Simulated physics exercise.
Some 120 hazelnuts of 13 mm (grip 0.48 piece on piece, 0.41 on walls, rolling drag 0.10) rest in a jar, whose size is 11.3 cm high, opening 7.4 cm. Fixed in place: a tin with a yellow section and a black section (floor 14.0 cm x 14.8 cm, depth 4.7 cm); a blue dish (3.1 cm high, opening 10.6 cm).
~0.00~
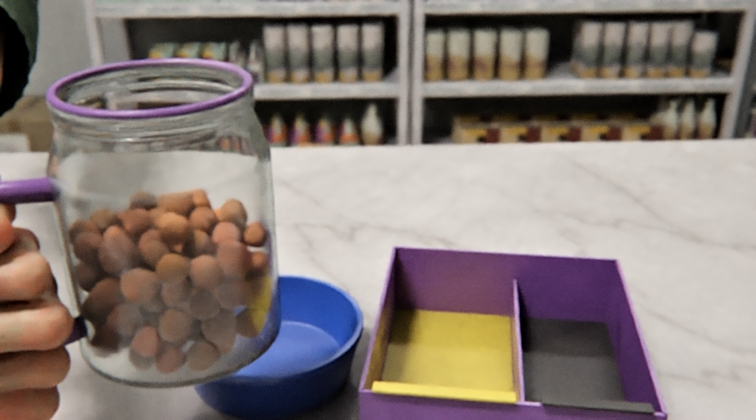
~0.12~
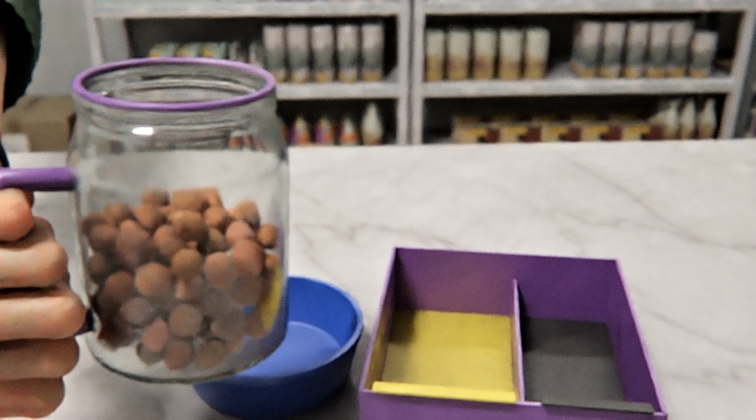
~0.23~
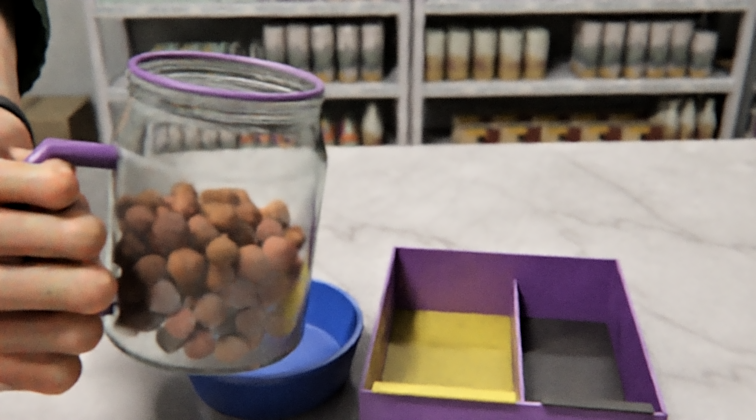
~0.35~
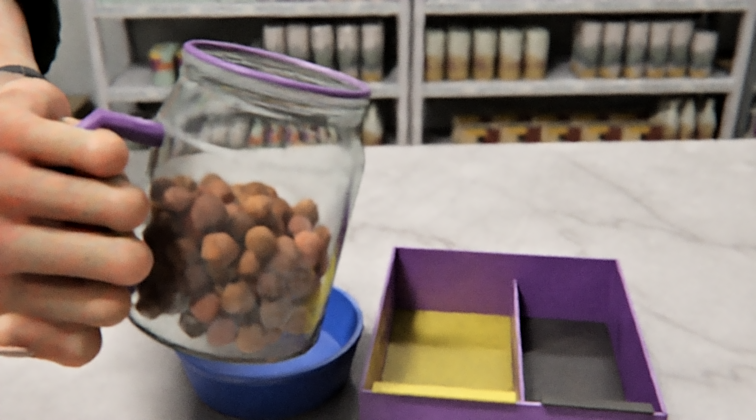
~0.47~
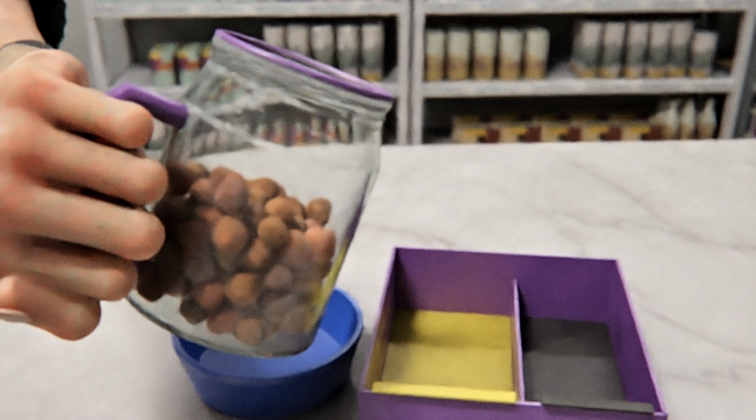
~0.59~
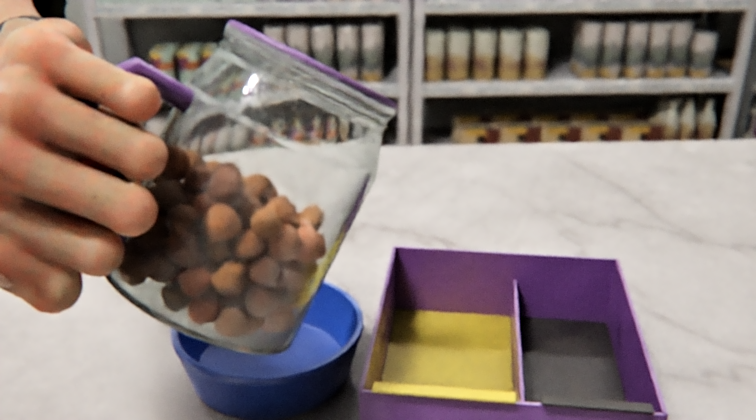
A hand moves a glass jar of brown balls right and tilts it above a blue dish.
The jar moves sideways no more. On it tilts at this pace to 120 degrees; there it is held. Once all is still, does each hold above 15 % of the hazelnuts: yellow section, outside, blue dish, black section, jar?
Yellow section: Yes, outside: No, blue dish: No, black section: No, jar: No.
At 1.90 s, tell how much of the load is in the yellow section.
Roughly 0 percent of the load.
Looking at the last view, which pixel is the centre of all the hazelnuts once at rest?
(448, 376), roughly.
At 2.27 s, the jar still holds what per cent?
By then, close to 50 per cent is still held.
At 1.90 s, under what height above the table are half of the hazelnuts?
Height estimate: Near 18 cm.
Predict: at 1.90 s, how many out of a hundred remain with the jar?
At that moment, some 95 per cent of the load remains.
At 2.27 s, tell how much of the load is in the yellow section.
Some 35 per cent.
After 1.09 s, tilt 62 degrees; jar 100 %; middle of all pieces near (191, 200).
Then, at 1.51 s, tilt 87 degrees; jar 100 %; middle of all pieces near (190, 157).
After 1.90 s, tilt 111 degrees; jar 95 %; middle of all pieces near (230, 135).
Then, at 2.27 s, tilt 120 degrees; yellow section 35 %, jar 50 %, in the air 10 %; middle of all pieces near (362, 249).
In the end, at 3.9 s, yellow section 95 %, outside 0 %, blue dish 0 %, black section 5 %, jar 0 %.
